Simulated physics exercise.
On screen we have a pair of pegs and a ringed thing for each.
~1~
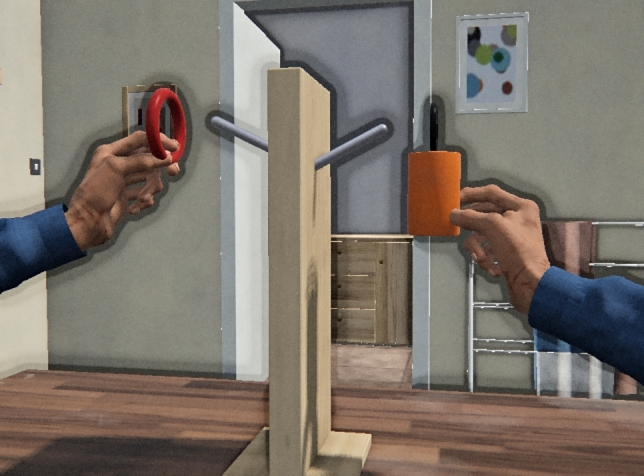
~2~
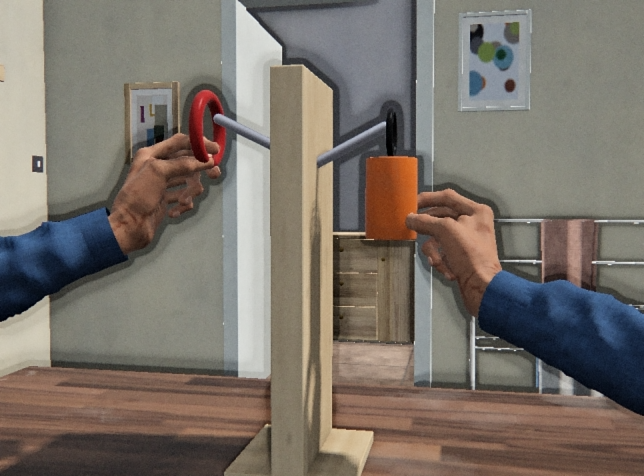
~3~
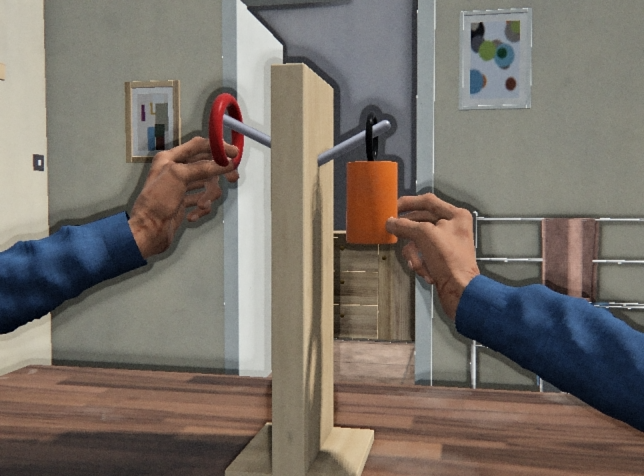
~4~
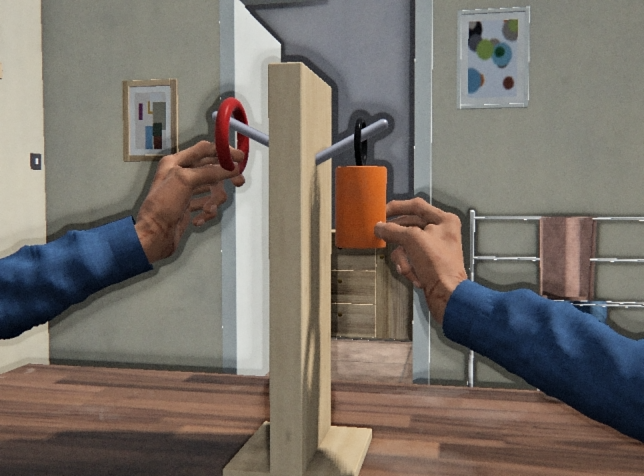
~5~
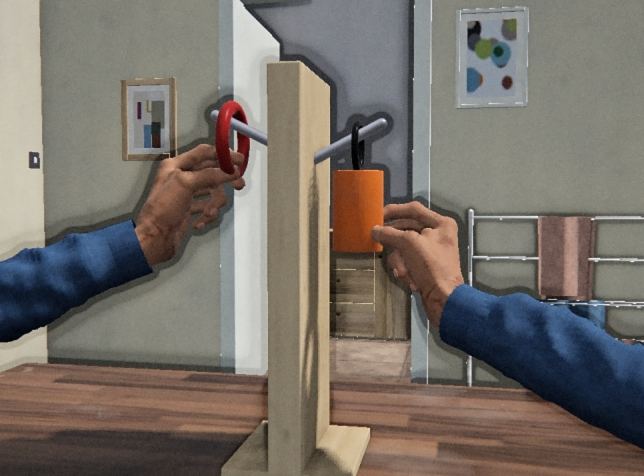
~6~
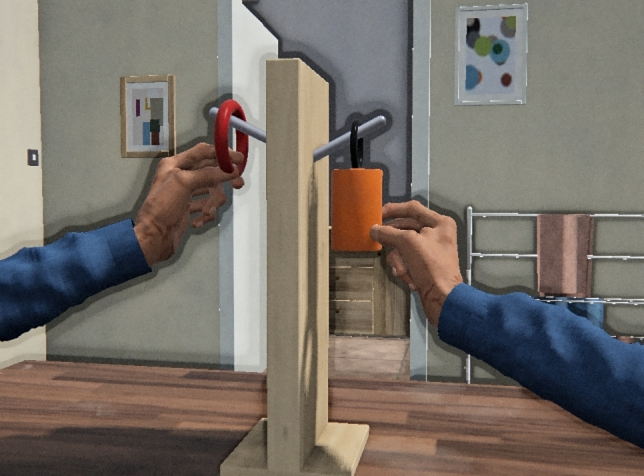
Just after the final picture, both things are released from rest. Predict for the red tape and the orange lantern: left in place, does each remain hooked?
Prediction: The red tape - yes; the orange lantern - yes.
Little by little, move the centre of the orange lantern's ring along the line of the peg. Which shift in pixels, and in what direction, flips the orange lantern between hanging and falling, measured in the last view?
Looks like close to 28 pixels, moving right.
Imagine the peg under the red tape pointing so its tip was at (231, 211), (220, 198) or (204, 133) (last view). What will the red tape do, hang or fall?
Try by try: Tumbles; tumbles; stays put.
Then, 0.12 s past the last view, red tape leaning 14° off how it started near (237, 146); orange lantern leaning 17° off how it started near (346, 197).
Then, 0.24 s past the last view, red tape leaning 20° off how it started near (266, 161); orange lantern leaning 21° off how it started near (342, 200).
Finally, the red tape remains hooked, near (276, 163); the orange lantern remains hooked, near (342, 200).
